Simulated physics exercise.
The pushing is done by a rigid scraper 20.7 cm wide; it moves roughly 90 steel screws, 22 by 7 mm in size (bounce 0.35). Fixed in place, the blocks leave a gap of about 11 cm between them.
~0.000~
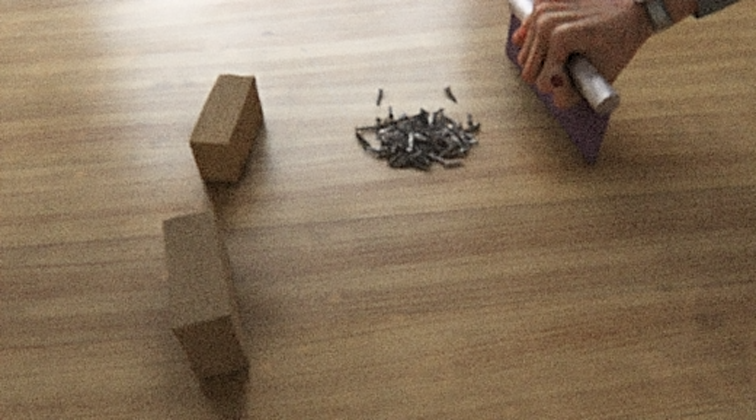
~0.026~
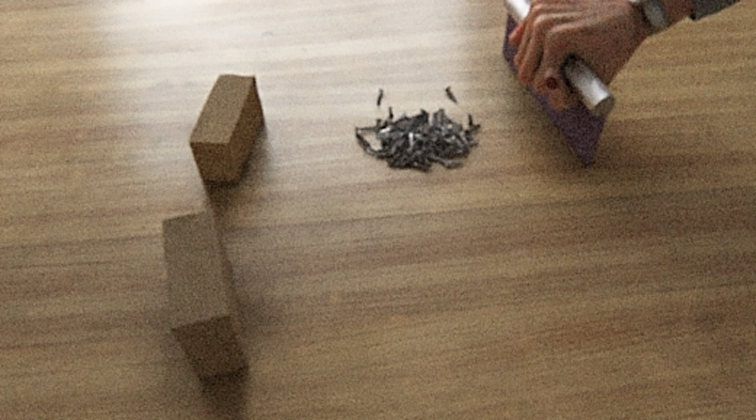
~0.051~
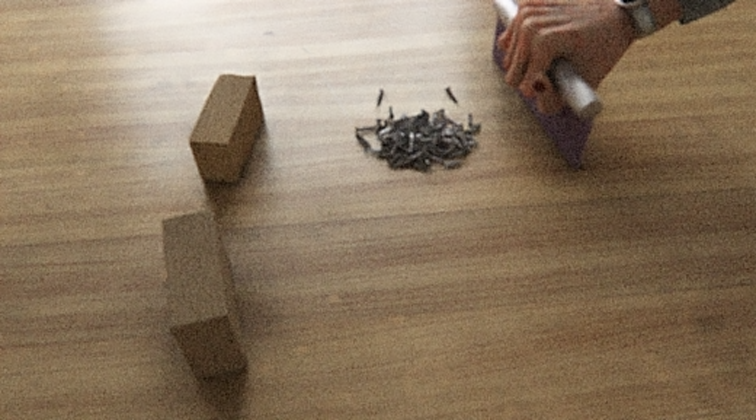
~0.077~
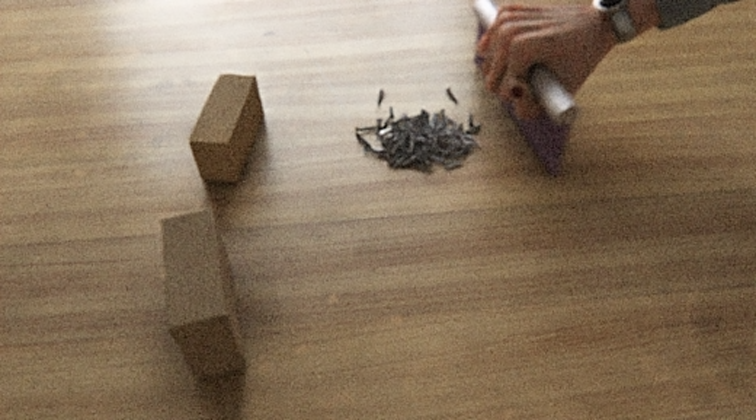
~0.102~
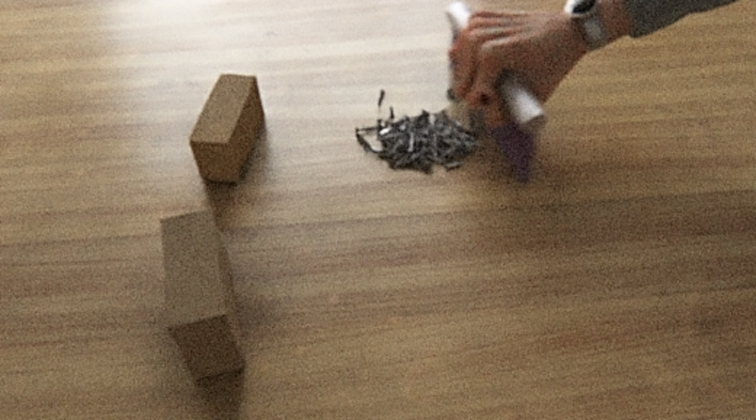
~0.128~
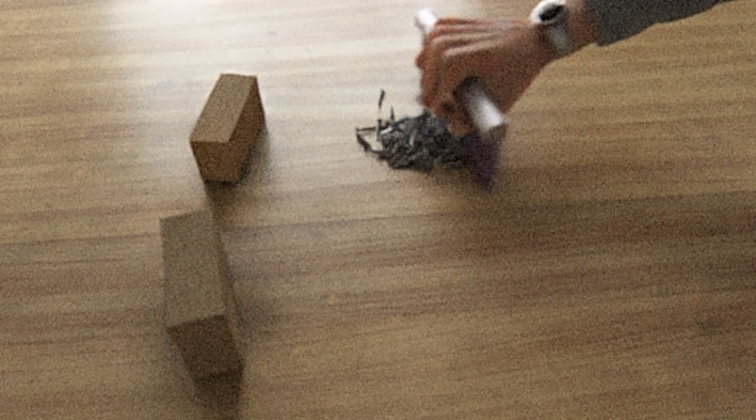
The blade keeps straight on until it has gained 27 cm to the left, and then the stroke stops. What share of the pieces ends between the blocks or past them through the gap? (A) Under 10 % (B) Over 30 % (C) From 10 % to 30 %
B.
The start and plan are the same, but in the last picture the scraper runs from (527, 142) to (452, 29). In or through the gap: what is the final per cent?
20 %.
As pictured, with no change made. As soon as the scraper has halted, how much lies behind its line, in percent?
Roughly 0 %.
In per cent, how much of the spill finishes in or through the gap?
It works out to roughly 35 percent.
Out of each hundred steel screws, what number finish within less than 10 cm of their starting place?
I'd put it at close to 0 percent.
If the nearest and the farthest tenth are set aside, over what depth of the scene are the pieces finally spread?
Close to 18 cm front to back.
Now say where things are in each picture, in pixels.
The first frame shows scraper from (604, 122) to (514, 15); moved 0.0 cm; pieces shifted so far, 0; middle of the spill at (420, 136); block at (194, 265); block at (223, 107).
The second frame shows scraper from (599, 124) to (511, 17); moved 0.5 cm; pieces shifted so far, 0; middle of the spill at (420, 136).
The third frame shows scraper from (586, 128) to (500, 19); moved 1.9 cm; pieces shifted so far, 0; middle of the spill at (420, 136).
The fourth frame shows scraper from (564, 134) to (482, 24); moved 4.3 cm; pieces shifted so far, 0; middle of the spill at (420, 136).
The fifth frame shows scraper from (532, 142) to (456, 29); moved 7.6 cm; pieces shifted so far, 0; middle of the spill at (421, 137).
The sixth frame shows scraper from (495, 151) to (425, 36); moved 11.4 cm; pieces shifted so far, 19; middle of the spill at (420, 137); block at (190, 263); block at (224, 106). Its speed is about 1.47 m/s, heading 12 degrees towards the viewer.
After 0.25 s, scraper 26 cm from its start, spill 14 cm wide; held up before the blocks 100 %.
Then, at 0.38 s, scraper 27 cm from its start, spill 18 cm wide; in or through the gap 35 %, held up before the blocks 65 %.
After 0.49 s, scraper 27 cm from its start, spill 19 cm wide; in or through the gap 35 %, held up before the blocks 65 %.
At rest (1.5 s), in or through the gap 35 %, round the near block 0 %, round the far block 0 %, held up before the blocks 65 %.
